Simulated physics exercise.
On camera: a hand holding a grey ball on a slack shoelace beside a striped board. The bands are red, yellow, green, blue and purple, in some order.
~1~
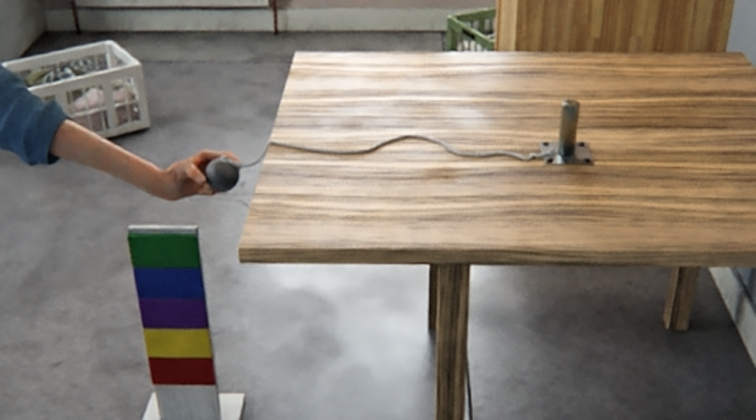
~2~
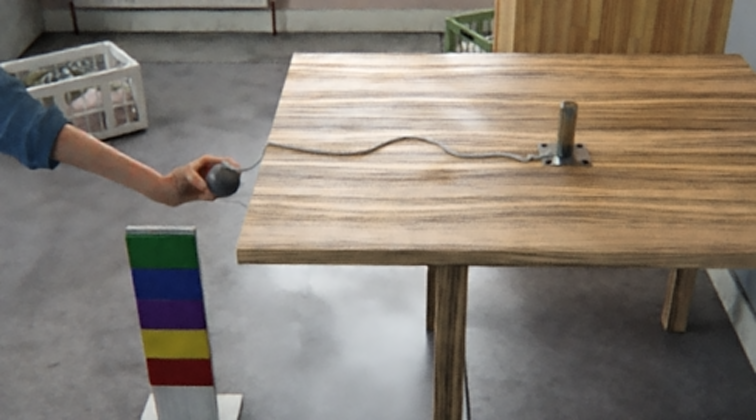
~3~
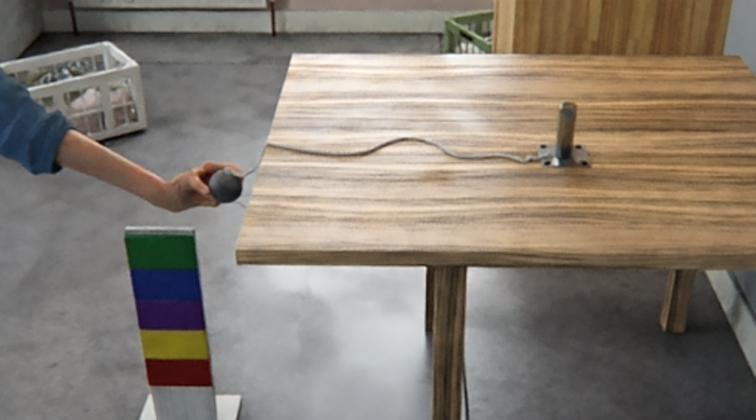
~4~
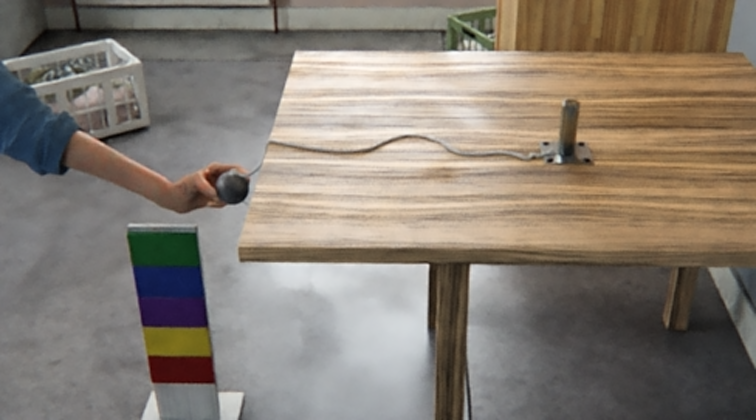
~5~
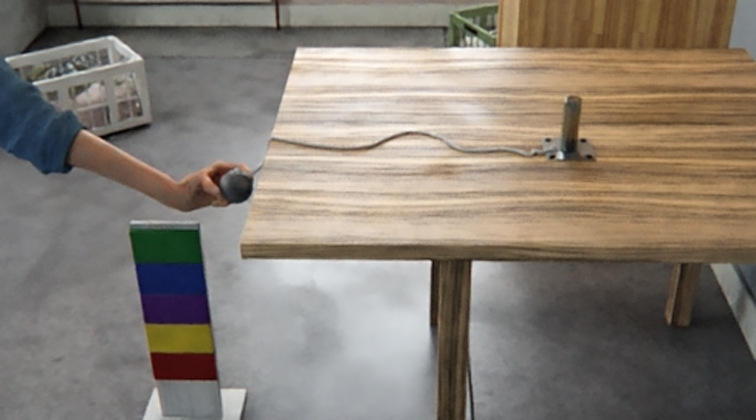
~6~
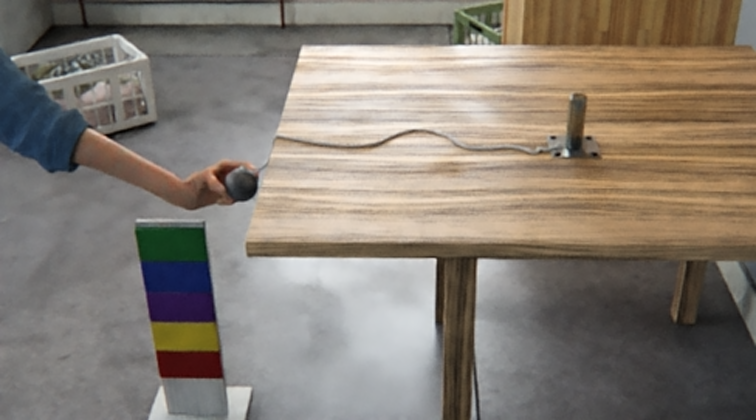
A hand holding a grey ball on a slack cord barely moved, edging slightly right toward the wooden table's edge beside a striped board, while the cord lay loosely across the tabletop to a metal post.
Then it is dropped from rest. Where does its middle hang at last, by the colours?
At green.
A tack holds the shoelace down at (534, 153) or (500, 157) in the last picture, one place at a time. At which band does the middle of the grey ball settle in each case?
One after the other, green; green.
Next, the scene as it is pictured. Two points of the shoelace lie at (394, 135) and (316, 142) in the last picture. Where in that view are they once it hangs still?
About (357, 137), and the other about (276, 141).
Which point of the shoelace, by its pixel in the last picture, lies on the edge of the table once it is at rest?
The one at (316, 142).
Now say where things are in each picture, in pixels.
In the first frame, grey ball (222, 175); green (164, 252); blue (168, 284); purple (173, 315); yellow (177, 344); red (182, 372).
In the second frame, grey ball (223, 181); shoelace through (524, 161) (459, 155) (402, 138) (346, 154) (277, 144).
In the third frame, grey ball (226, 187).
In the fourth frame, grey ball (232, 188); shoelace through (525, 159) (460, 153) (403, 136) (348, 152) (279, 142).
In the fifth frame, grey ball (236, 187).
In the sixth frame, grey ball (241, 185); shoelace through (533, 153) (468, 147) (410, 130) (355, 146) (286, 137).
Soon after, ball near (268, 235); level with green.
Then, ball near (302, 243); level with green.
At rest, ball near (292, 247); level with green. Its centre hangs level with the green band.
